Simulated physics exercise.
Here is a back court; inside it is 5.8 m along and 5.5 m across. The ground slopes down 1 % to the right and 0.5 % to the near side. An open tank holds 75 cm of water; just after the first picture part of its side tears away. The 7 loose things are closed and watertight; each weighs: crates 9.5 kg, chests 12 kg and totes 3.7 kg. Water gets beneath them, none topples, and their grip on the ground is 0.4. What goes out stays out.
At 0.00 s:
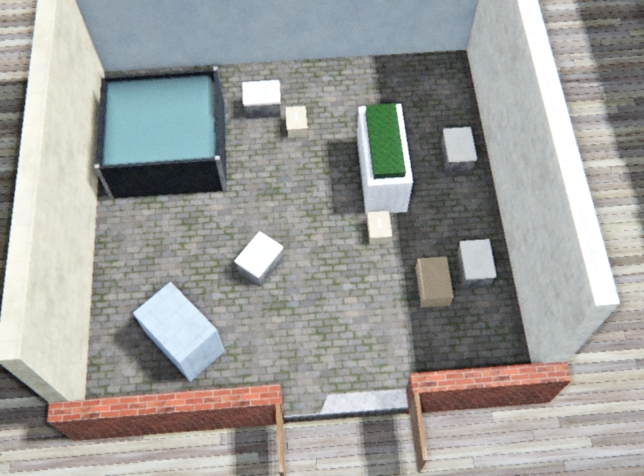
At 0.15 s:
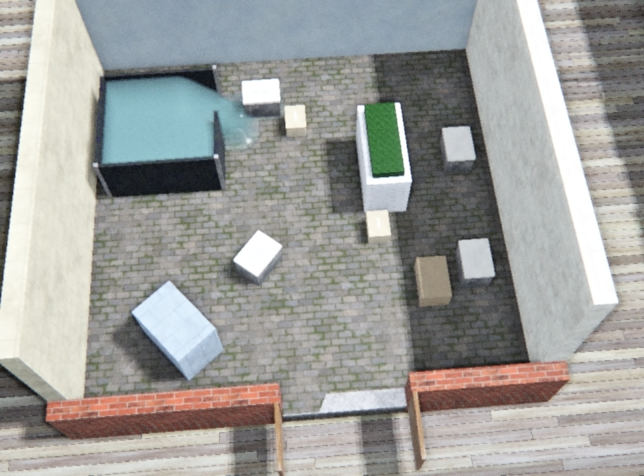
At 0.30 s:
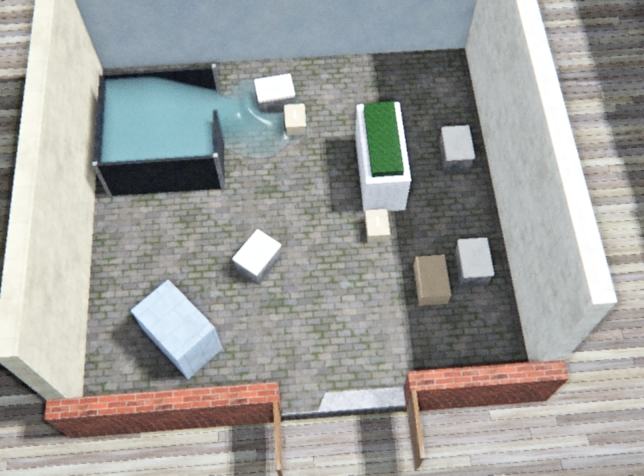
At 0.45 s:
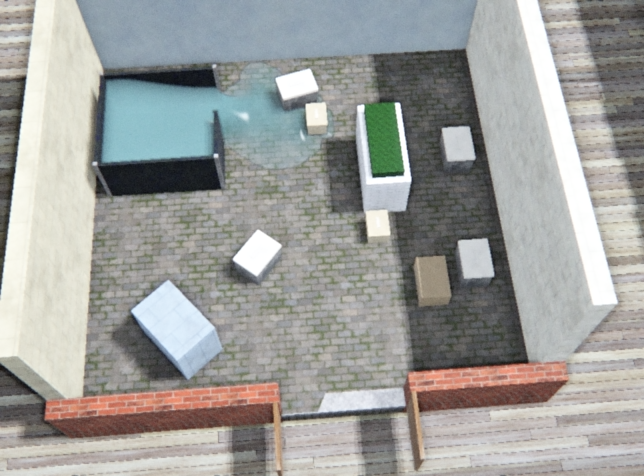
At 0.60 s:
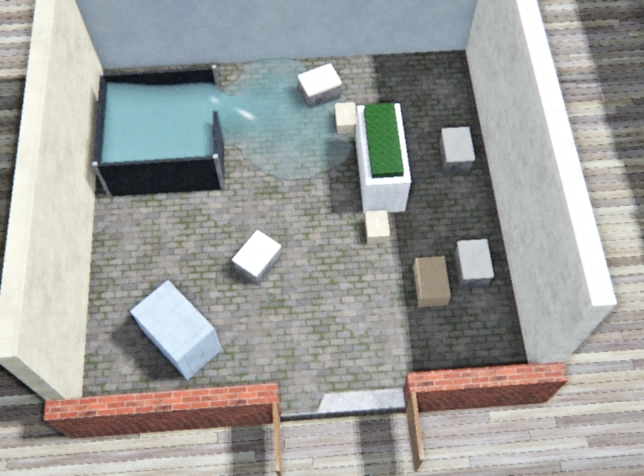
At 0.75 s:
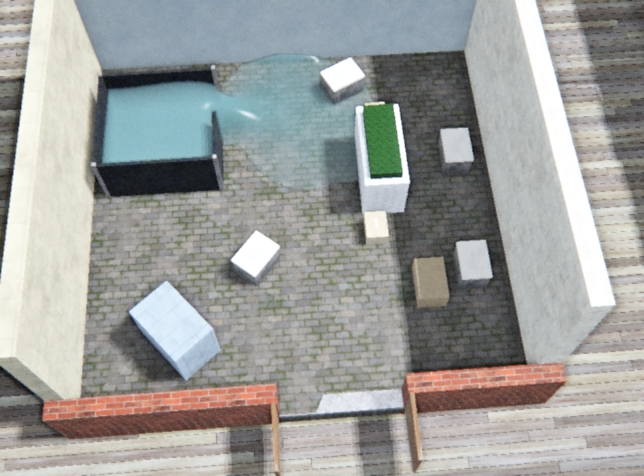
The clip shows a walled court with an open tank whose right side gives way, releasing water that spreads rightward across the paving, pushing a white box and then a smaller cream one to the right while the other boxes stay put.
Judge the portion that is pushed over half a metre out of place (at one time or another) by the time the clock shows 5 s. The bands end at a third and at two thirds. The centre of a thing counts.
That comes to two thirds or above.
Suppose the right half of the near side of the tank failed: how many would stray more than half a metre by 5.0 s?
Then 1.
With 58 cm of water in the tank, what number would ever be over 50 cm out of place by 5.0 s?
In that case 5 of them.
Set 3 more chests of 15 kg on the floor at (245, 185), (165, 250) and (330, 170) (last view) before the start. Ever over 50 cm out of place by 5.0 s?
In that order: Less, less, over.
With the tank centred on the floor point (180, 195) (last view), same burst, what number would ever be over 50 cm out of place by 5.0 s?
In that case 5 of them.
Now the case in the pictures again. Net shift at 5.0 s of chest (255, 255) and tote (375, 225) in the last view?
In that order: 0 cm, 80 cm.
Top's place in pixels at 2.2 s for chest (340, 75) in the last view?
Near (466, 70).
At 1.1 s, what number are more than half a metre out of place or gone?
2 of them.
After 1.1 s 2 of 7 are over 50 cm from their spots; 0 afloat.
After 2.2 s 2 of 7 are over 50 cm from their spots; 2 afloat.
After 3.5 s 4 of 7 are over 50 cm from their spots; 3 afloat.
After 5.0 s 6 of 7 are over 50 cm from their spots, and 6 have been at some point; 6 afloat.
